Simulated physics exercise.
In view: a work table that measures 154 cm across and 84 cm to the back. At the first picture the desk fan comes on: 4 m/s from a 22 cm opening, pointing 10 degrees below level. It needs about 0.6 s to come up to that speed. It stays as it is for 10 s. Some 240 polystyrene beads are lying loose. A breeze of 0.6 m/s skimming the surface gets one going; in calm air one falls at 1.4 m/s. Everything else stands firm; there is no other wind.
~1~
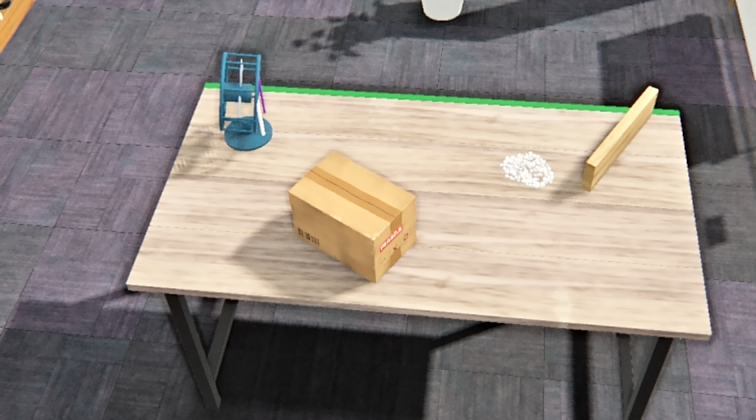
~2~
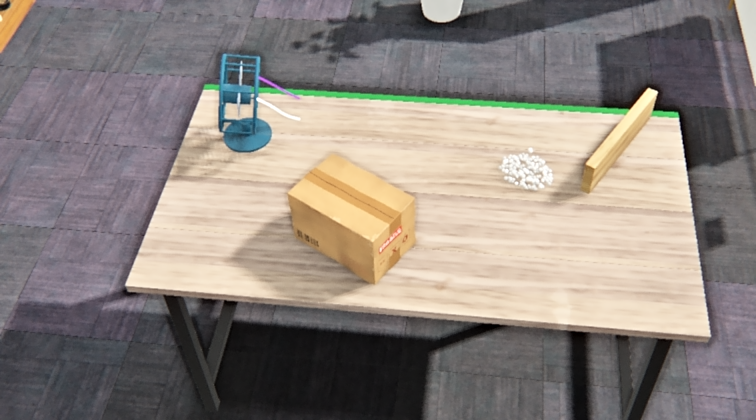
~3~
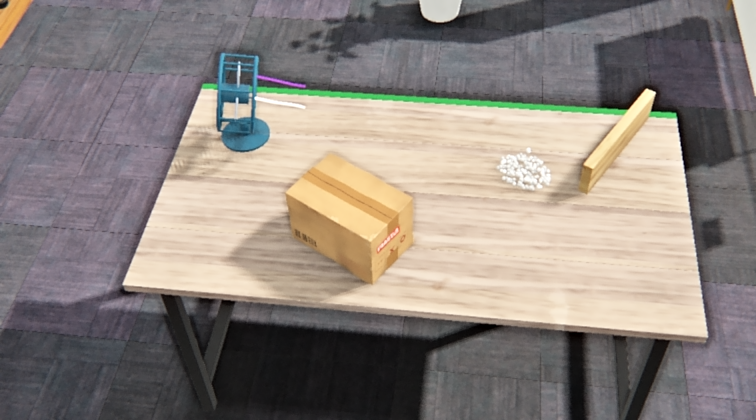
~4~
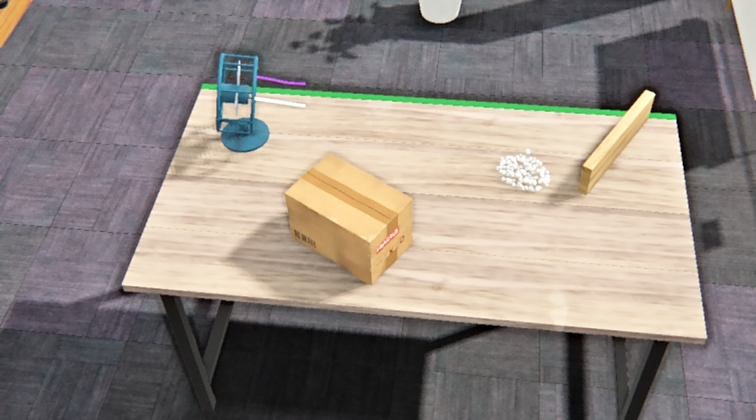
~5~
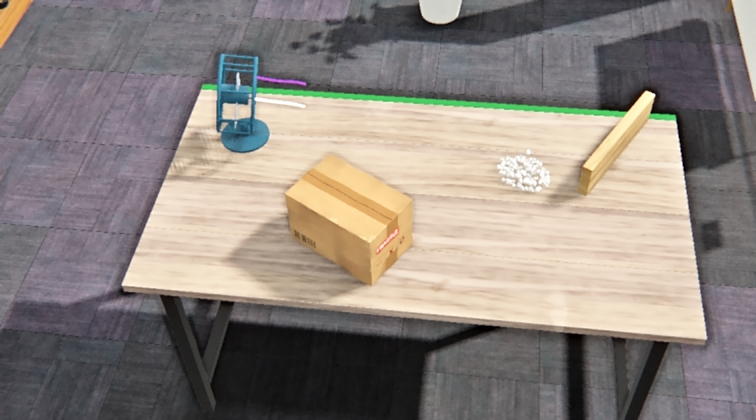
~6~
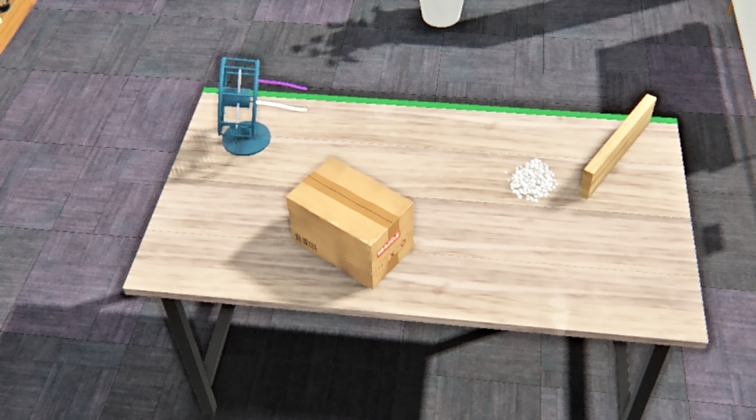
On a wooden work table, a blue fan's purple and white streamers lifting and blowing rightward, then loose white beads shifting slightly.
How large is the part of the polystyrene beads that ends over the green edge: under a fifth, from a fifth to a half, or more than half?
The share over the green edge is under a fifth.
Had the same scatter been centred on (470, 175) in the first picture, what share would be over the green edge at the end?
In that case some 0 per cent.
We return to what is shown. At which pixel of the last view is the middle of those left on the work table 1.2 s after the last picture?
Near (641, 325).
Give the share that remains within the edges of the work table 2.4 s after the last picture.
About 10 %.
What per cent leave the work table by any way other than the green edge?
About 100 %.
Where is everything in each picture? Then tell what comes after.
In the first picture, the middle of the polystyrene beads is near (526, 171), none has stirred yet and the mouth of the desk fan is at (240, 93).
In the second picture, the middle of the polystyrene beads is near (526, 171), none has stirred yet and the green edge is centred on (434, 98).
In the third picture, the middle of the polystyrene beads is near (524, 171), none has stirred yet, the top of a board is at (621, 127) and the top of a box is at (349, 194).
In the fourth picture, the middle of the polystyrene beads is near (523, 172) and none has stirred yet.
In the fifth picture, the middle of the polystyrene beads is near (522, 174) and none has stirred yet.
In the sixth picture, the middle of the polystyrene beads is near (532, 181), the farthest in sight from the desk fan is at (556, 185) and about 60 % have left their places.
Then, 1.2 s after the last picture, 0 % are over the green edge; the middle of those still in play is near (641, 325); 65 % have settled or left.
Then, 2.4 s after the last picture, 0 % are over the green edge; 85 % have settled or left.
Then, 4.7 s after the last picture, 1 % are over the green edge; 98 % have settled or left.
Then, 9.2 s after the last picture, at the end, 1 % are over the green edge.
